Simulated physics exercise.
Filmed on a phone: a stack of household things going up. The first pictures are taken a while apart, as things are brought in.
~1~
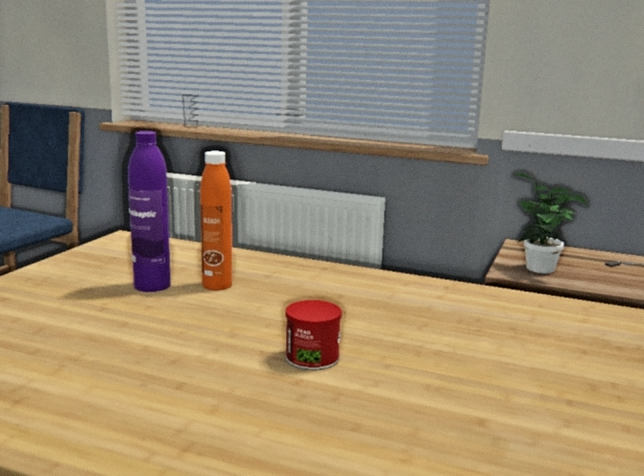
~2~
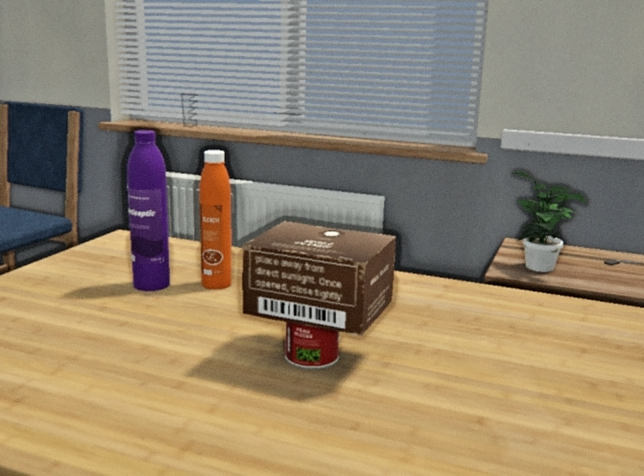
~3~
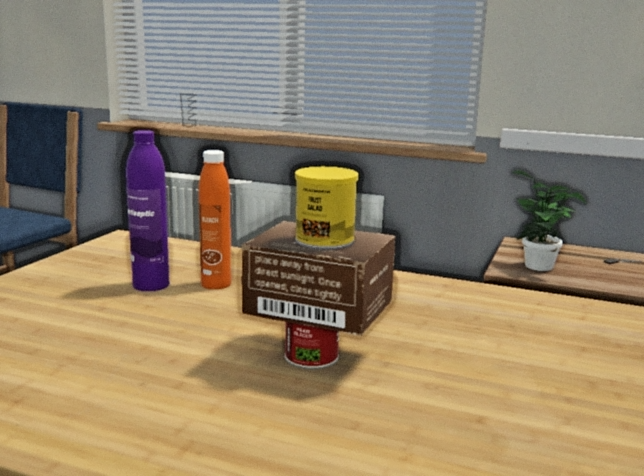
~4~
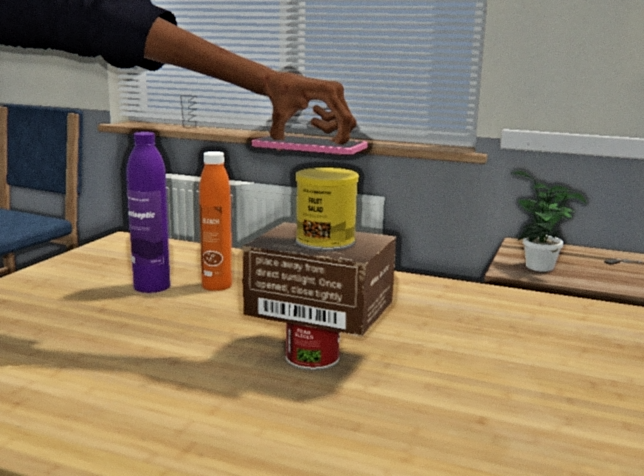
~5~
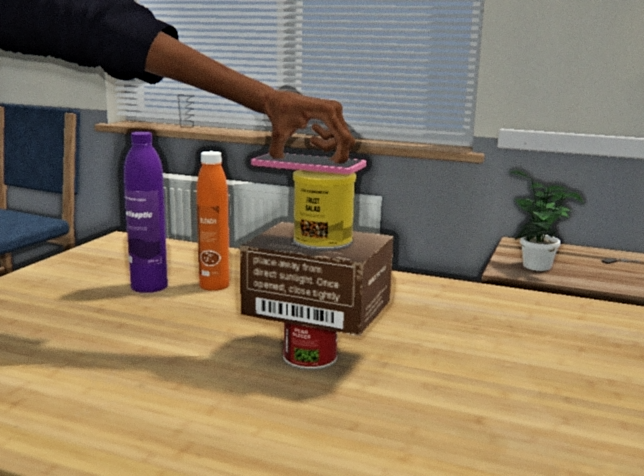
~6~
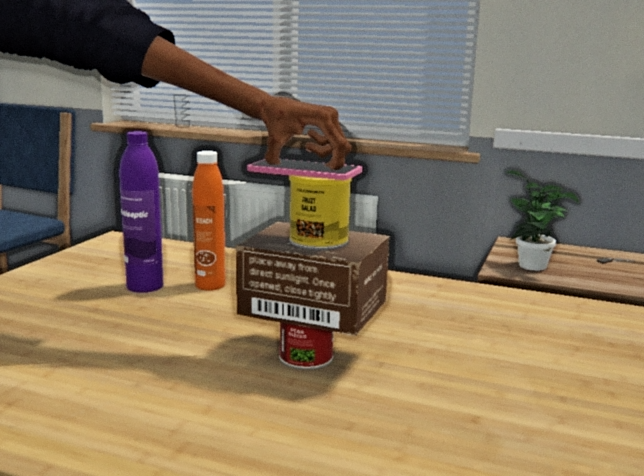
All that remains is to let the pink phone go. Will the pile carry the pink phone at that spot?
In the end the pile holds.
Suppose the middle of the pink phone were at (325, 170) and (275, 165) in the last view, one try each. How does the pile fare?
First try: It keeps its balance; second try: It gives way.
Then, 0.30 s on from there, no change.
Then, 1.10 s on from there, pink phone resting near (304, 169).
In the end, all 6 unmoved. At the end, from the last picture's camera, pink phone near (304, 169). The pile keeps its balance.
